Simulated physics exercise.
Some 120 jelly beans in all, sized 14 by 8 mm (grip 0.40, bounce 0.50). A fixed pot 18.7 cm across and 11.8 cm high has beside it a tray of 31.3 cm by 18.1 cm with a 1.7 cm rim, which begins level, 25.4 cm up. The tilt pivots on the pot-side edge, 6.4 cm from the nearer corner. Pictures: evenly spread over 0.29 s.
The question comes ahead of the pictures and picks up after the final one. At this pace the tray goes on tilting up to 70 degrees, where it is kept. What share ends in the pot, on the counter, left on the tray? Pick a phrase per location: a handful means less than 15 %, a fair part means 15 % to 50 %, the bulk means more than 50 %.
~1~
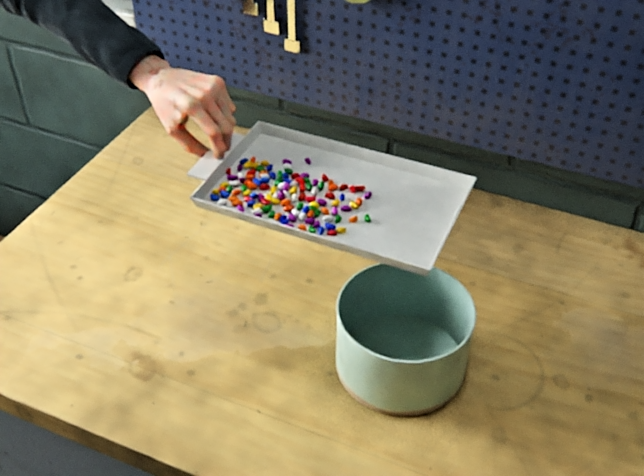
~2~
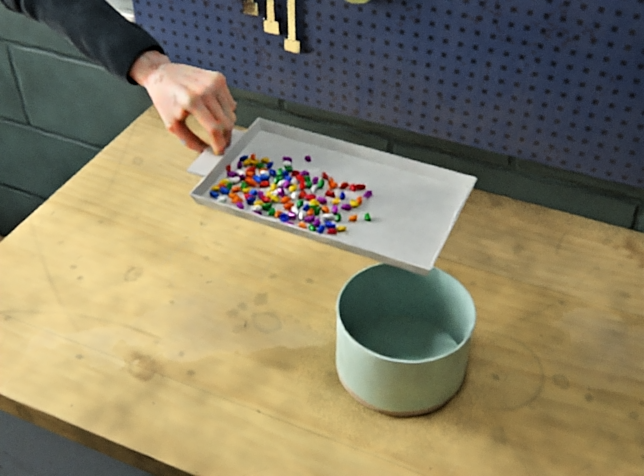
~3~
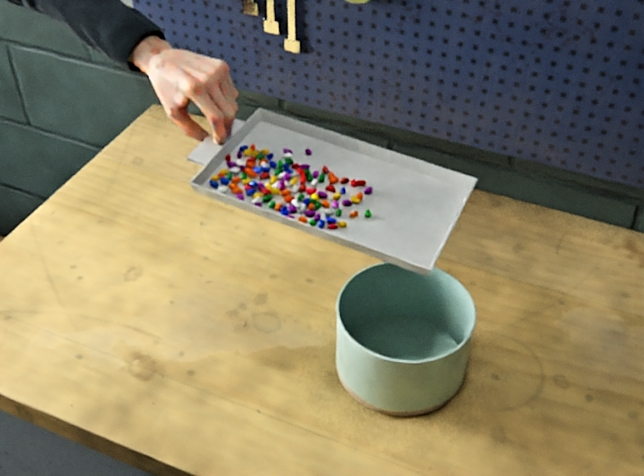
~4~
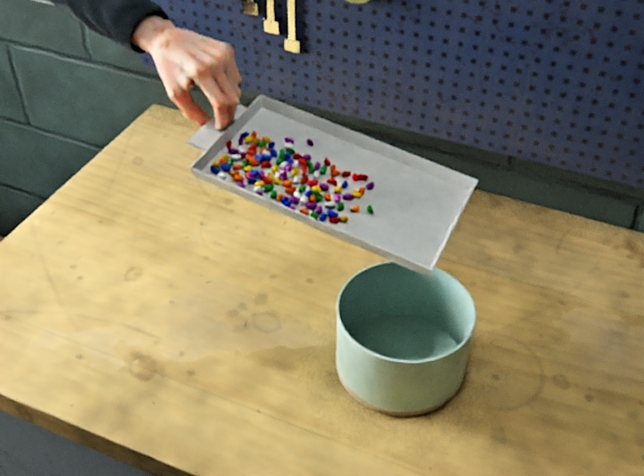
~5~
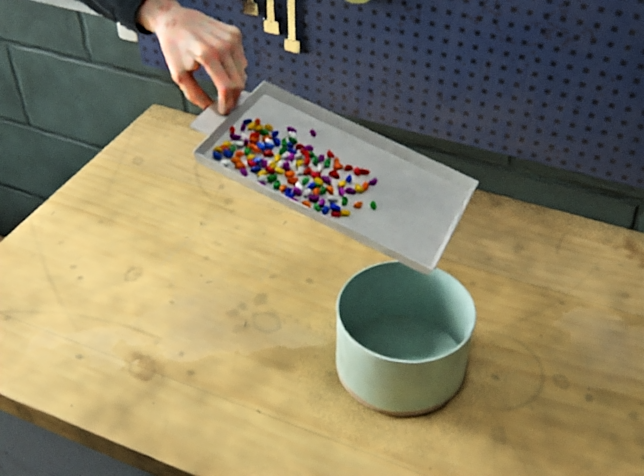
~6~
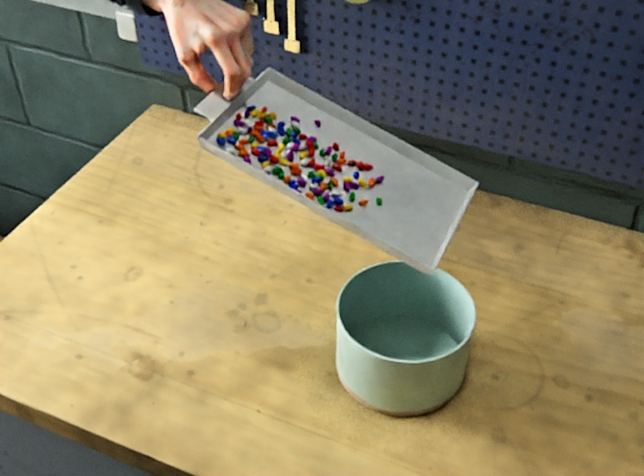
Pot: A handful, counter: The bulk, left on the tray: A fair part.
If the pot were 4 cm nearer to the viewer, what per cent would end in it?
Estimated share: Around 5 in a hundred.
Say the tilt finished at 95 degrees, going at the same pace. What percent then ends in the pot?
Roughly 20 %.
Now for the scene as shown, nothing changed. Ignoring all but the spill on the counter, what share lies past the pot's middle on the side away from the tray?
About 100 %.
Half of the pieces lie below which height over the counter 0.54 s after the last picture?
Roughly 26 centimetres.
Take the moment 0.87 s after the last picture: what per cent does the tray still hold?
Of the load, some 25 percent.
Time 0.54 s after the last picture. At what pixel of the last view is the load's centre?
The middle of the load should be at about (461, 229) by then.
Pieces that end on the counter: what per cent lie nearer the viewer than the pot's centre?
About 20 percent of the spill.
Then, 0.32 s after the last picture, tilt 43 degrees; the tray holds 100 %, the pot 0 %.
Then, 0.54 s after the last picture, tilt 61 degrees; the tray holds 70 %, the pot 0 %.
Then, 0.87 s after the last picture, tilt 70 degrees; the tray holds 25 %, the pot 5 %.
In the end, pot 5 %, counter 70 %, tray 25 %.
